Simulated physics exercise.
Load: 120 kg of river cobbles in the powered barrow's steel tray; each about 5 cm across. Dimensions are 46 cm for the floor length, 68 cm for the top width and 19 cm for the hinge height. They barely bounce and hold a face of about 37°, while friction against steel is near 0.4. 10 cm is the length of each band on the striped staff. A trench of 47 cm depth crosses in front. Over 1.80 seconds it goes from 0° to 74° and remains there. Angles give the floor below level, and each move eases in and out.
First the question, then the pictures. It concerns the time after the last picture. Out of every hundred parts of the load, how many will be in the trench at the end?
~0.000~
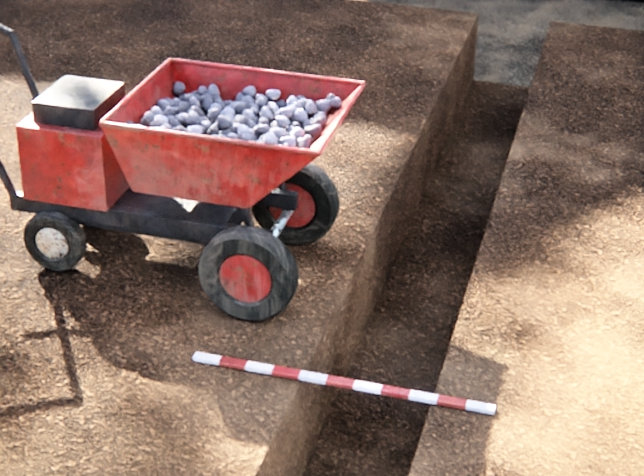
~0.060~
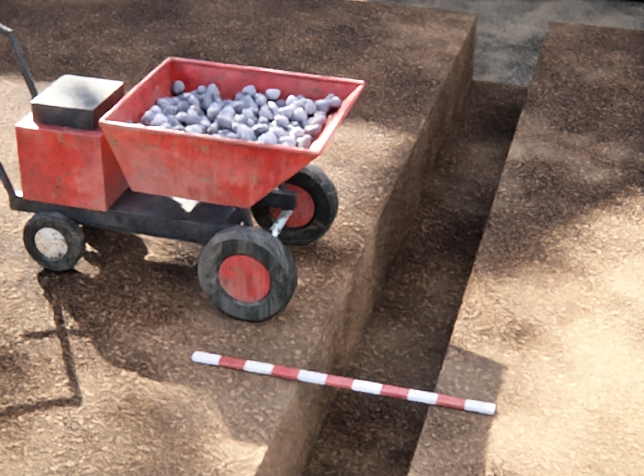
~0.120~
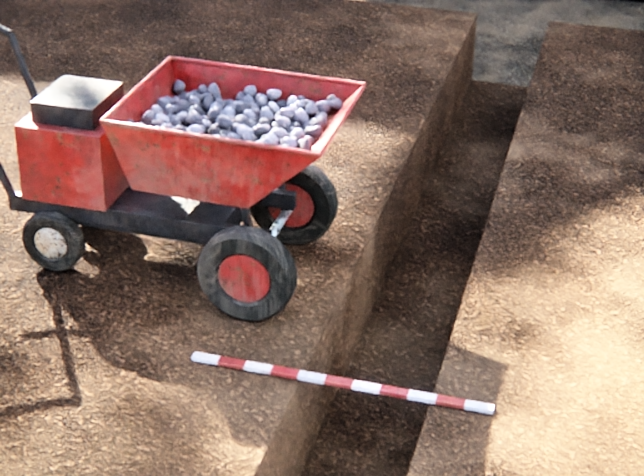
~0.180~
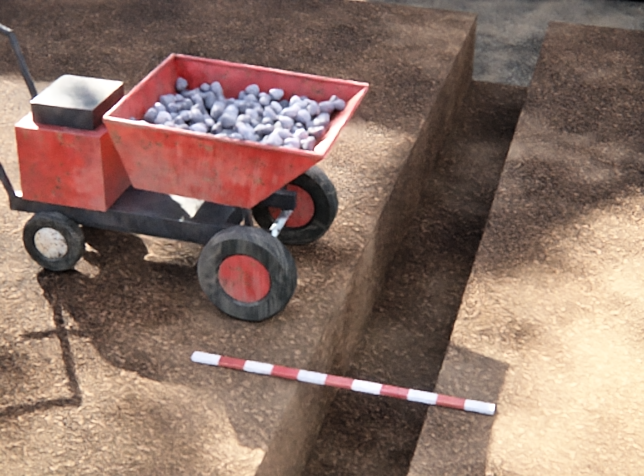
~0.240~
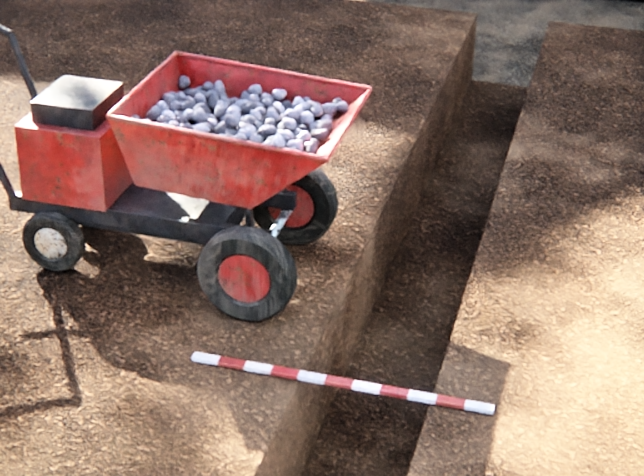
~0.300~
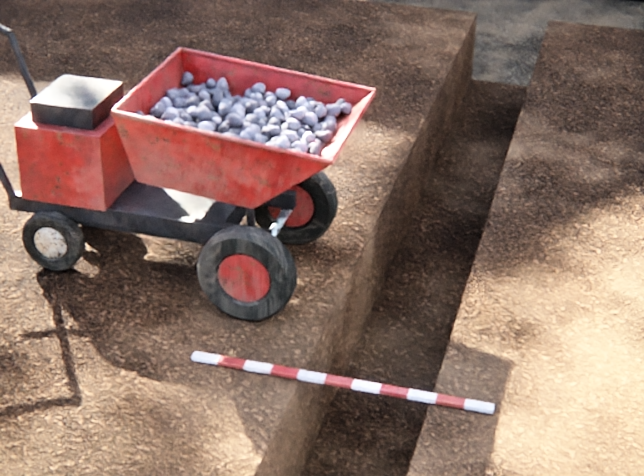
Close to 66 in every hundred.
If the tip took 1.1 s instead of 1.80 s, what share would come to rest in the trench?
Close to 60 percent, then.
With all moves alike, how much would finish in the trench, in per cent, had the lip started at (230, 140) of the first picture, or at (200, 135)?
Roughly 100 in a hundred from the first, 70 in a hundred from the second.
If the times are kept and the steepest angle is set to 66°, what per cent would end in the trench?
Share in trench: Approx. 60%.
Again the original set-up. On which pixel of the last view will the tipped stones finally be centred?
About (434, 383).
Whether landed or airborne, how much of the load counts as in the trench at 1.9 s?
About 40%.
After 1.4 s the floor is at 62°; 98 % in the tray, 2 % in the trench; the foremost stones are at (439, 275).
After 1.9 s the floor is at 74°; 33 % in the tray, 38 % in the trench, 29 % past the trench; the foremost stones are at (602, 325).
After 2.2 s the floor is at 74°; 5 % in the tray, 60 % in the trench, 35 % past the trench; the foremost stones are past the picture's edge.
After 4.2 s the floor is at 74°; 0 % in the tray, 66 % in the trench, 34 % past the trench; the foremost stones are past the picture's edge.
